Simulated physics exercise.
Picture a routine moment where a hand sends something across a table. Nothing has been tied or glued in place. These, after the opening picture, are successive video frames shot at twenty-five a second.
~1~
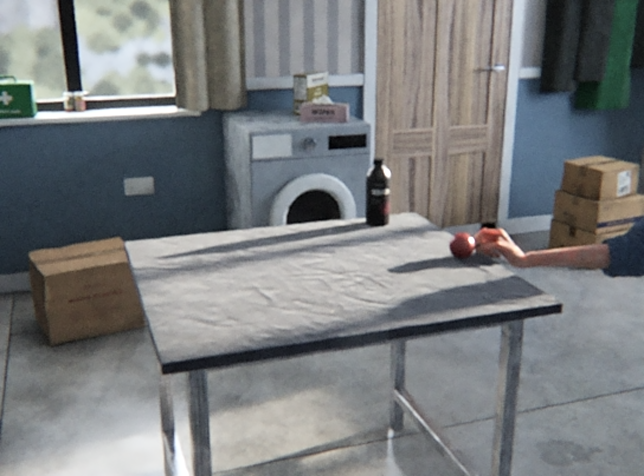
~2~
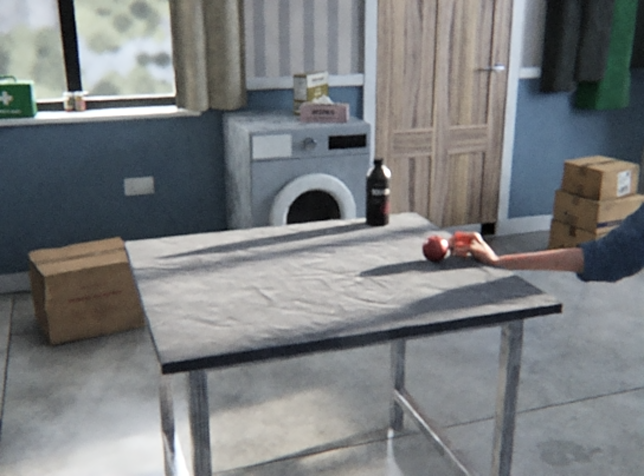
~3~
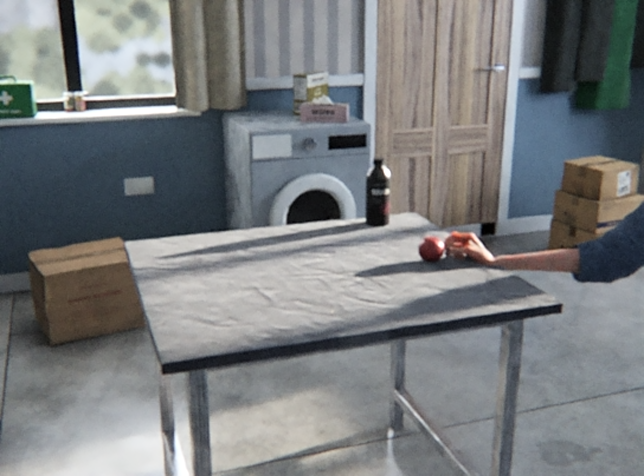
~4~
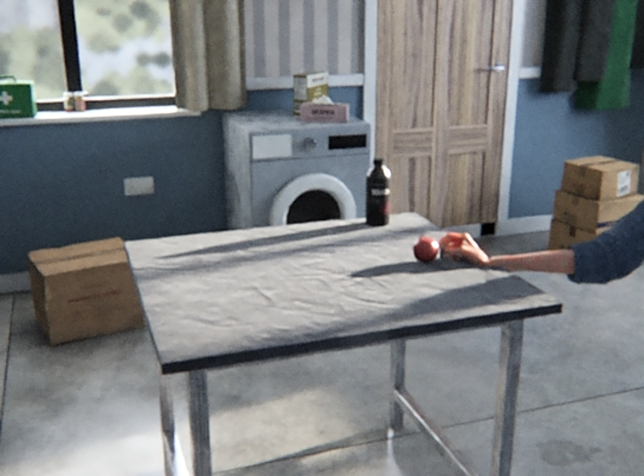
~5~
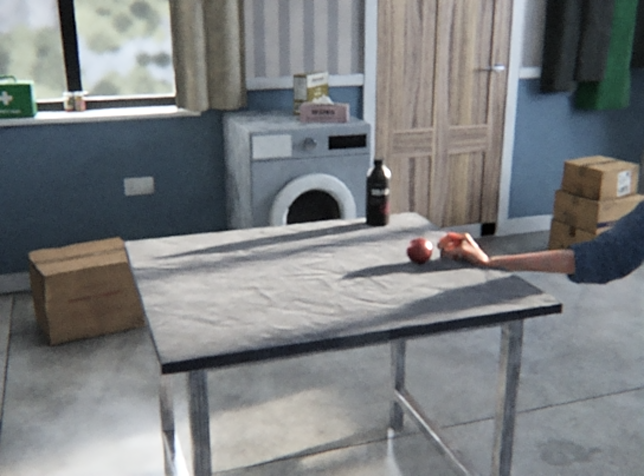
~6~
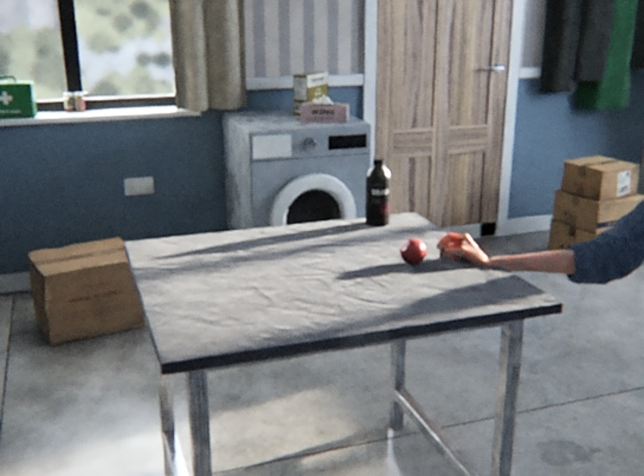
In a utility room with a washing machine, a hand reached in from the right and moved a red apple leftward across a table, then stayed back as the apple slowly rolled a little farther left.
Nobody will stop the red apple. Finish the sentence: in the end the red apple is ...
Still on the table.
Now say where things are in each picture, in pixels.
In the first picture, under the hand; red apple (462, 246).
In the second picture, under the hand; red apple (435, 249).
In the third picture, under the hand; red apple (431, 249).
In the fourth picture, red apple (426, 250).
In the fifth picture, red apple (419, 251) displaced a little.
In the sixth picture, red apple (413, 252) displaced a little.
Then, 0.30 s past the last view, red apple displaced well along near (373, 256).
Then, 0.60 s past the last view, red apple displaced well along near (343, 260).
Finally, moved from the start, red apple. Final places as the last picture's camera would see them, red apple near (317, 263).
